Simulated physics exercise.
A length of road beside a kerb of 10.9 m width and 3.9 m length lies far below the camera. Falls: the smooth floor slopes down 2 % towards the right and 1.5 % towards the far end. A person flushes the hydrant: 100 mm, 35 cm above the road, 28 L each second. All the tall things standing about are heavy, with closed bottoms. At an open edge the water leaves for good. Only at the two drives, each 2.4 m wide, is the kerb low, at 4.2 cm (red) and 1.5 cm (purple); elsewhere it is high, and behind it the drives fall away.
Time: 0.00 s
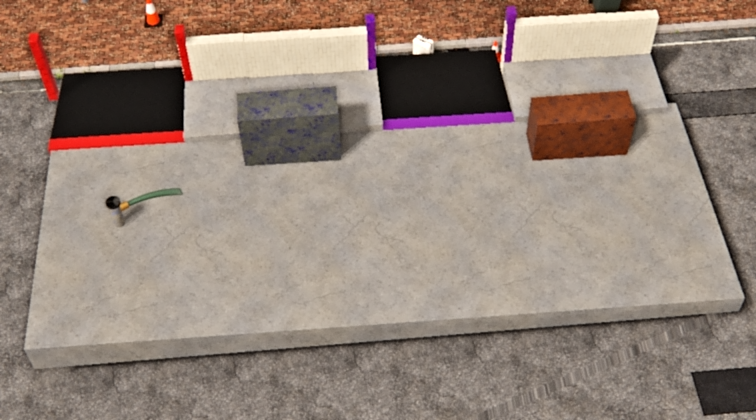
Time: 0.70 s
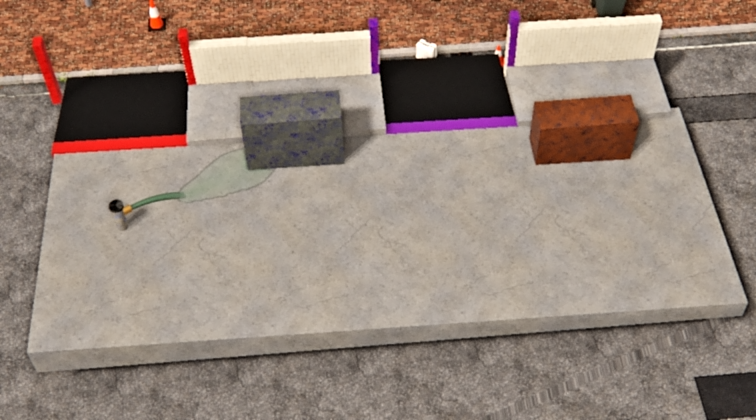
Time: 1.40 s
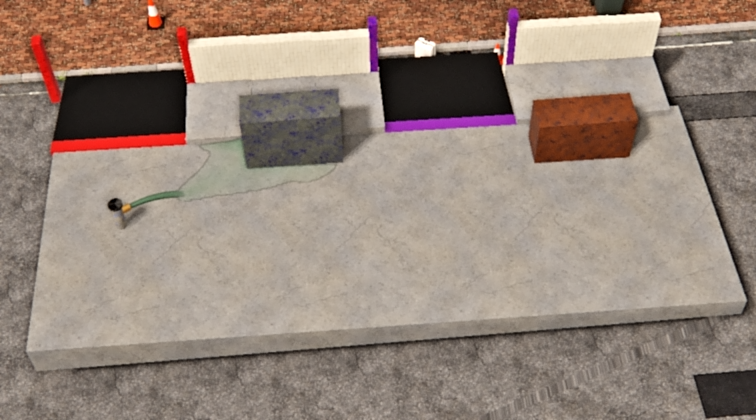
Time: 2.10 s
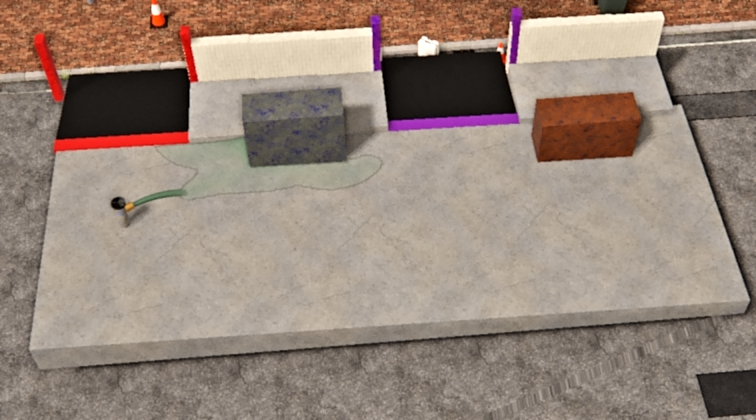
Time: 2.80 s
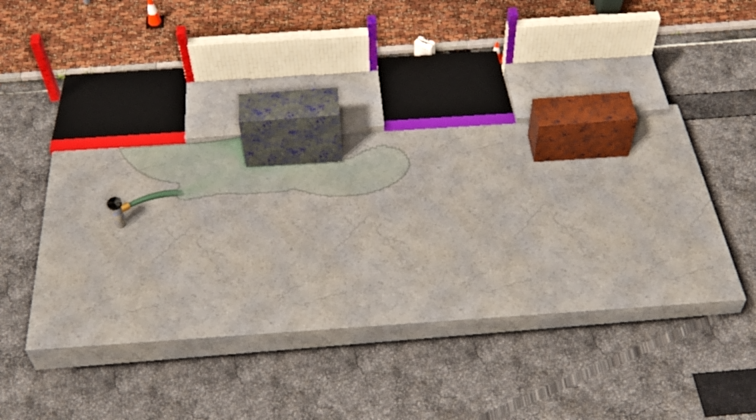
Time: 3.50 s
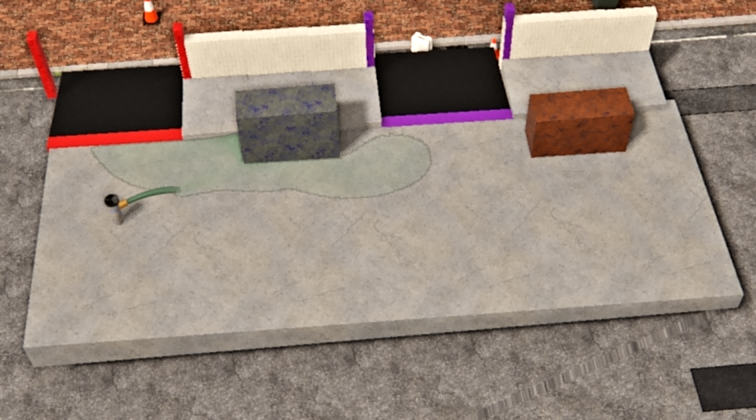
On a roadside slab, water jets from a hydrant and spreads rightward past a grey block.
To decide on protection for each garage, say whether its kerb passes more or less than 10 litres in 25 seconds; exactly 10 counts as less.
Red drive: Less. Purple drive: More.
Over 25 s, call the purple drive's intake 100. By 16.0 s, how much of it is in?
By that time around 30 per cent is in.
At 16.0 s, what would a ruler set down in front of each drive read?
In centimetres, red: 3.0; purple: 2.5.
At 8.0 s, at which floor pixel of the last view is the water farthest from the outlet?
Around pixel (555, 121).
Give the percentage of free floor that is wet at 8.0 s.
I'd say some 30 in a hundred.
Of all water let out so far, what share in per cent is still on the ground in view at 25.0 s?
Roughly 62 per cent.
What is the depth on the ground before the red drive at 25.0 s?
Roughly 3.0 centimetres.
After 5.0 s water covers 20 % of the floor and is deepest (13 cm) near (236, 141); red drive 2.3 cm at the lowered kerb, 0 L in, purple drive 0.45 cm at the lowered kerb, 0 L in.
After 8.0 s water covers 30 % of the floor and is deepest (13 cm) near (236, 141); red drive 3 cm at the lowered kerb, 0 L in, purple drive 1.8 cm at the lowered kerb, 0 L in.
After 12.0 s water covers 40 % of the floor and is deepest (13 cm) near (236, 141); red drive 3.1 cm at the lowered kerb, 0 L in, purple drive 2 cm at the lowered kerb, 4 L in.
After 16.0 s water covers 45 % of the floor and is deepest (13 cm) near (236, 141); red drive 3.2 cm at the lowered kerb, 1 L in, purple drive 2.4 cm at the lowered kerb, 16 L in.
After 25.0 s water covers 50 % of the floor and is deepest (13 cm) near (236, 141); red drive 3.2 cm at the lowered kerb, 4 L in, purple drive 2.7 cm at the lowered kerb, 58 L in.
